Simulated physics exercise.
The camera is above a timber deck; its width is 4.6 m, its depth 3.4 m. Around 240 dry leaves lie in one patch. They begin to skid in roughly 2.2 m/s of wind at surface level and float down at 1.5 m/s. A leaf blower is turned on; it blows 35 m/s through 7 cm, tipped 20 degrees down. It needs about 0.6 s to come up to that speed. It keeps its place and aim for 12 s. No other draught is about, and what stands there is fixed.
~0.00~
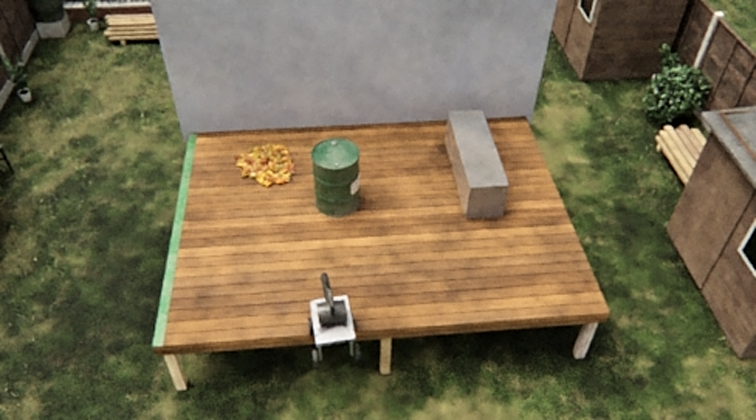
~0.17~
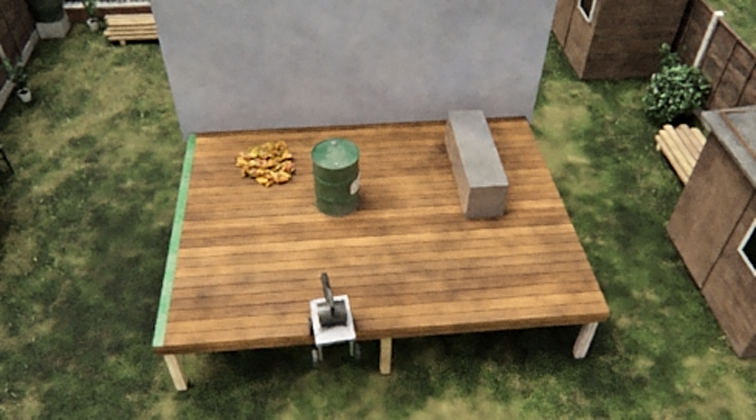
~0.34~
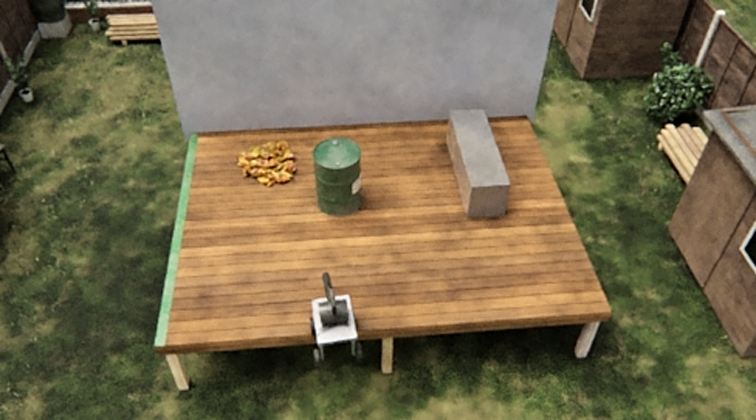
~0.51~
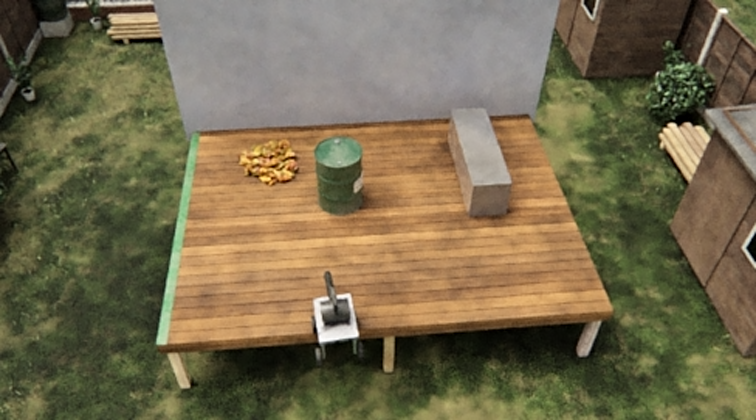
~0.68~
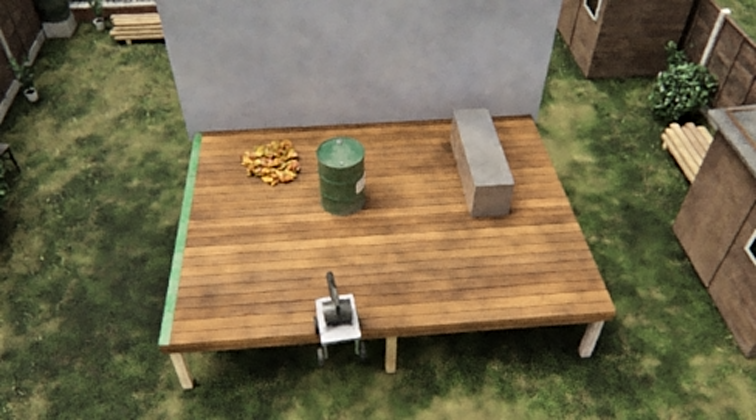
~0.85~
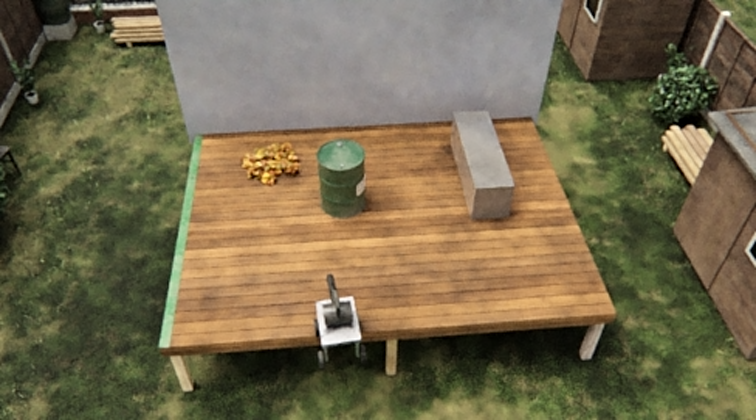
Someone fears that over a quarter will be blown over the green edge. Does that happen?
More than a quarter over the green edge: Yes.
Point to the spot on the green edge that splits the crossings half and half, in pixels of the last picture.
Around (195, 137).
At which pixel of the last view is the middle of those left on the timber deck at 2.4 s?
Near (243, 132).
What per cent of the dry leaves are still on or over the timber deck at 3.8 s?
Some 80 per cent.
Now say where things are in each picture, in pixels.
In the first frame, the middle of the dry leaves is near (265, 164), none has stirred yet and the mouth of the leaf blower is at (324, 276).
In the second frame, the middle of the dry leaves is near (265, 164), none has stirred yet and the green edge is centred on (174, 223).
In the third frame, the middle of the dry leaves is near (266, 164), none has stirred yet, the top of a barrel is at (337, 152) and the top of a stone seat is at (478, 145).
In the fourth frame, the middle of the dry leaves is near (268, 163) and none has stirred yet.
In the fifth frame, the middle of the dry leaves is near (270, 163) and none has stirred yet.
In the sixth frame, the middle of the dry leaves is near (270, 165), the farthest in sight from the leaf blower is at (264, 149) and about 5 % have left their places.
After 2.4 s, 80 % are on the move or not yet settled, 12 % are over the green edge; the middle of those still in play is near (243, 132).
After 3.8 s, 67 % are on the move or not yet settled, 16 % are over the green edge; the middle of those still in play is near (238, 132).
After 6.6 s, 50 % are on the move or not yet settled, 28 % are over the green edge; the middle of those still in play is near (240, 131).
After 12.0 s, at the end, 39 % are over the green edge; the middle of those still in play is near (243, 132).
